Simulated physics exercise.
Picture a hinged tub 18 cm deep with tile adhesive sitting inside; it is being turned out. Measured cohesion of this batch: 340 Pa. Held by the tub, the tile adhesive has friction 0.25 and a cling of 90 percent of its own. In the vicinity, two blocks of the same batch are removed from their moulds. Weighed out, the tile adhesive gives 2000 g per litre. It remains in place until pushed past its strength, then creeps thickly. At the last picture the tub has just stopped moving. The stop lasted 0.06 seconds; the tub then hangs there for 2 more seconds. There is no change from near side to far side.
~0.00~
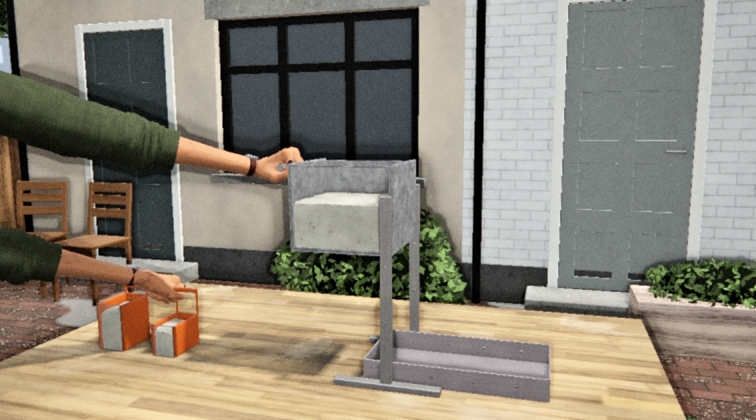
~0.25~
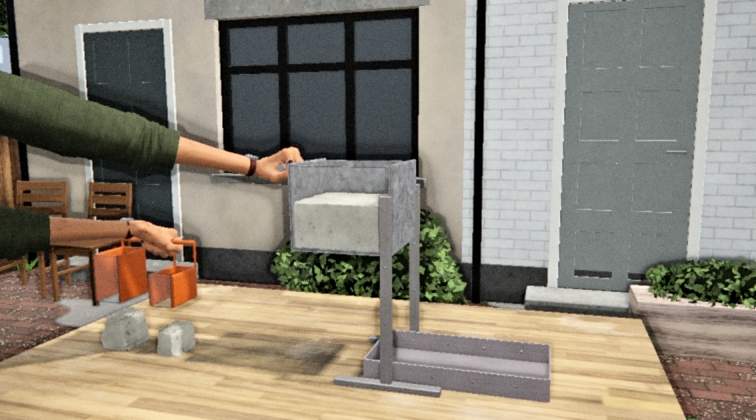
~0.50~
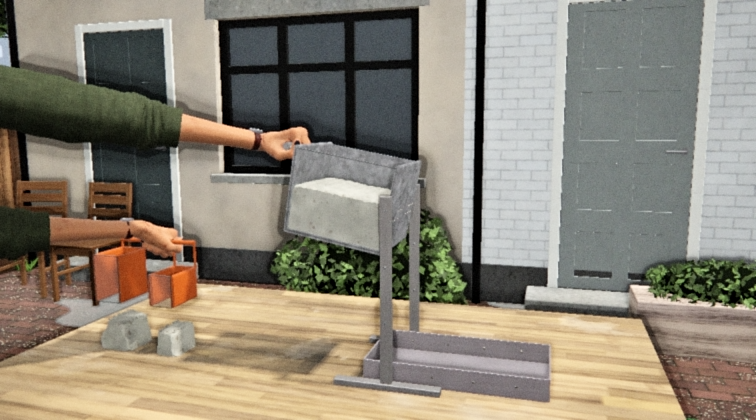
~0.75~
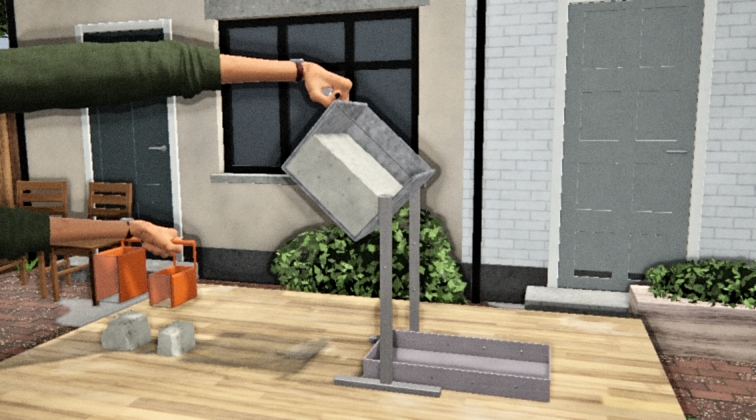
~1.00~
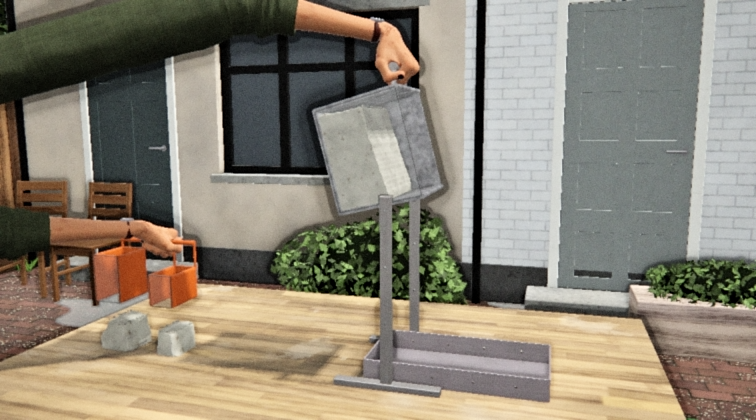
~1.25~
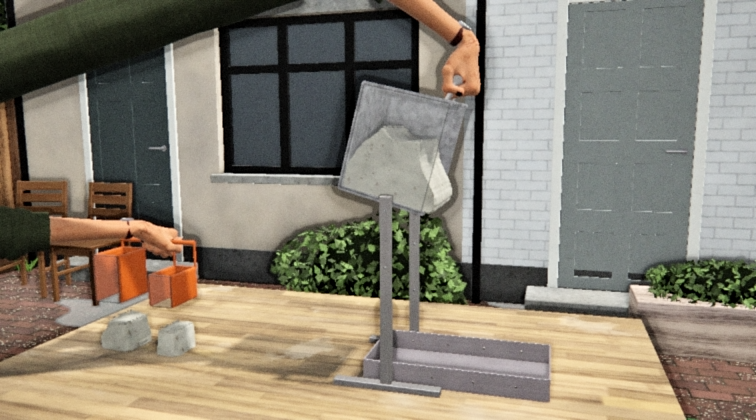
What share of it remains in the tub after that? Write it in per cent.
38 %.
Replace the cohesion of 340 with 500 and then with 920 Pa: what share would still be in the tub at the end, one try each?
Going in order, it's 45 % and then 45 %.
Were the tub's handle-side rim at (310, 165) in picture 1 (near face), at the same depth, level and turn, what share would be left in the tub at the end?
I'd guess around 45 per cent remains.
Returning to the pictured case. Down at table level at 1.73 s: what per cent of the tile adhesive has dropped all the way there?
About 50 %.
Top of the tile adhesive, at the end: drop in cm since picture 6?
The top ends up some 9 cm below its level in the last picture.
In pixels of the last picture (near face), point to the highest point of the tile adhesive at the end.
The highest point sits at around (353, 173).
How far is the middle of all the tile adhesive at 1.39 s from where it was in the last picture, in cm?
7 cm.
After 1.39 s, the tub is at 105 degrees and holds 62 %.
After 1.56 s, the tub is at 105 degrees and holds 39 %.
After 1.73 s, the tub is at 105 degrees and holds 38 %.
After 1.90 s, the tub is at 105 degrees and holds 38 %.
After 3.25 s, the tub is at 105 degrees and holds 38 %.
